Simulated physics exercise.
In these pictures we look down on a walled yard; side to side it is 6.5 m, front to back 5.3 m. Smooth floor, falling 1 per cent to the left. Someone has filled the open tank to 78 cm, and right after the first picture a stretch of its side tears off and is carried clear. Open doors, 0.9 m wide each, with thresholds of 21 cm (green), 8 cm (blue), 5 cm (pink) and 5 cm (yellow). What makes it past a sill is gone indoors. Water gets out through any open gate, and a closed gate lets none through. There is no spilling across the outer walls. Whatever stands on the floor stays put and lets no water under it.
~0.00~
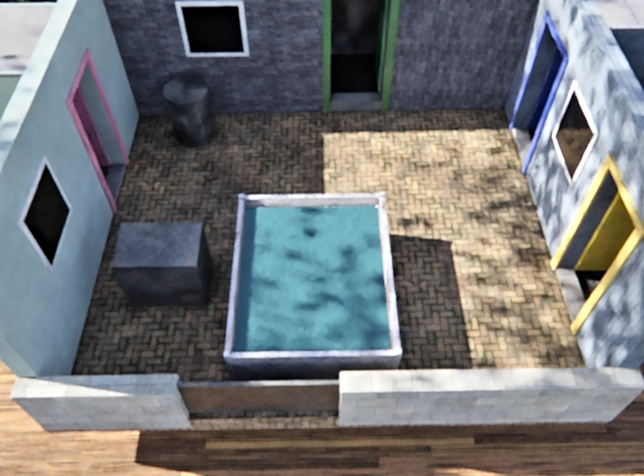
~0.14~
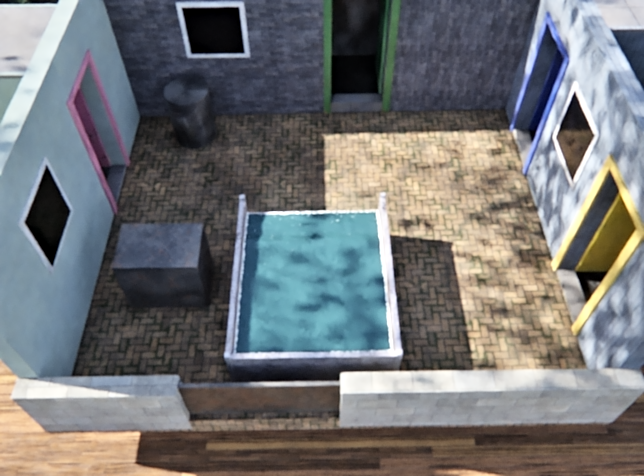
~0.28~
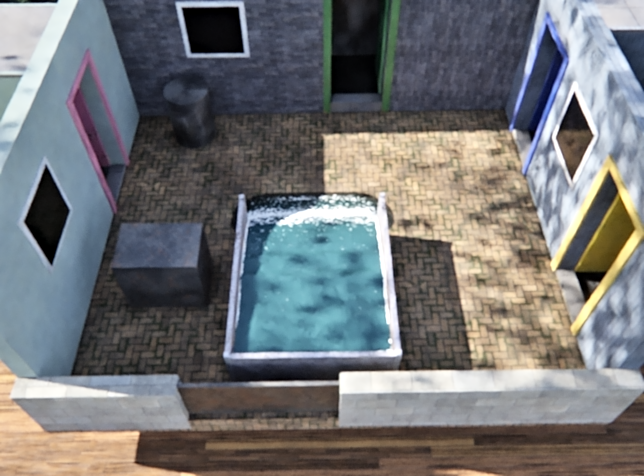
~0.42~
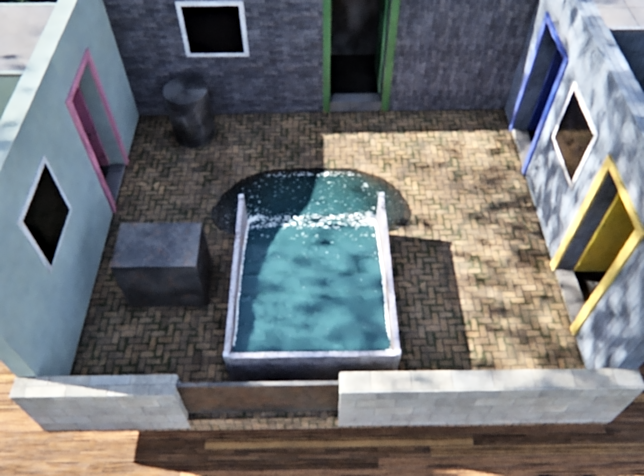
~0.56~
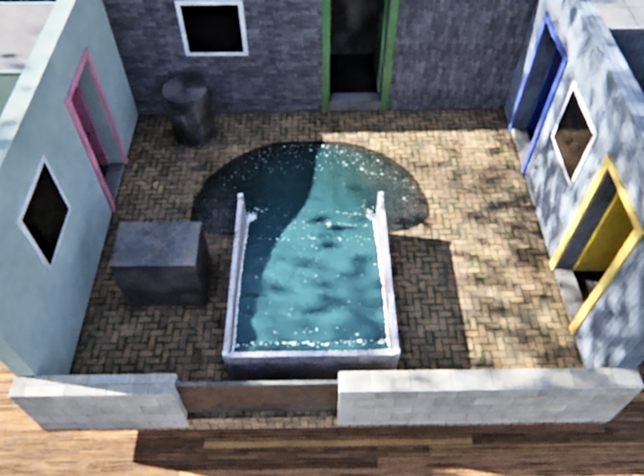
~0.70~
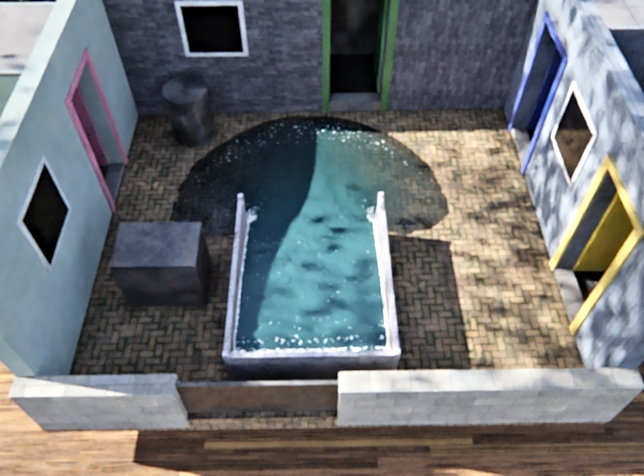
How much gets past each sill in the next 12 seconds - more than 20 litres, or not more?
The green door breaches the limit; the blue door breaches the limit; the pink door breaches the limit; the yellow door breaches the limit.
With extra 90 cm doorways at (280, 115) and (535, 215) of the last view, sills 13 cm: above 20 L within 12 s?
Door 1: Limit broken; door 2: Limit not reached.
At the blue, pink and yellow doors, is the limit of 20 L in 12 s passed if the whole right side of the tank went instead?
Here's how it goes: Blue exceeds it, pink exceeds it, yellow exceeds it.
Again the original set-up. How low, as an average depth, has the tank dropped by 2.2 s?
The average depth is around 25 cm.
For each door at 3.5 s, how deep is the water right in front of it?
Door by door, in cm: Green reads 23, blue reads 20, pink reads 16, yellow reads 0.
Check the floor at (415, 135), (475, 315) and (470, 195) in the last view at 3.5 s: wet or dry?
Point 1: Reached; point 2: Unreached; point 3: Reached.
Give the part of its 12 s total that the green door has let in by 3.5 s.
I'd say close to 100 percent.
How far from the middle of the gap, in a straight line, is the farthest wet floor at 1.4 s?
About 3.8 m.
After 1.4 s water covers 40 % of the floor and is deepest (42 cm) near (292, 115); green door 36 cm at the sill, 27 L in, blue door not reached, pink door not reached, yellow door not reached.
After 2.2 s water covers 45 % of the floor and is deepest (46 cm) near (220, 123); green door 36 cm at the sill, 90 L in, blue door 5 cm at the sill, 0 L in, pink door 6 cm at the sill, 0 L in, yellow door not reached.
After 3.5 s water covers 60 % of the floor and is deepest (30 cm) near (497, 111); green door 23 cm at the sill, 142 L in, blue door 20 cm at the sill, 45 L in, pink door 16 cm at the sill, 51 L in, yellow door not reached.
After 7.0 s water covers 100 % of the floor and is deepest (24 cm) near (285, 398); green door 9 cm at the sill, 146 L in, blue door 10 cm at the sill, 144 L in, pink door 14 cm at the sill, 163 L in, yellow door 5 cm at the sill, 0 L in.
After 12.0 s water covers 100 % of the floor and is deepest (13 cm) near (167, 401); green door 10 cm at the sill, 146 L in, blue door 5 cm at the sill, 146 L in, pink door 11 cm at the sill, 258 L in, yellow door 7 cm at the sill, 37 L in.
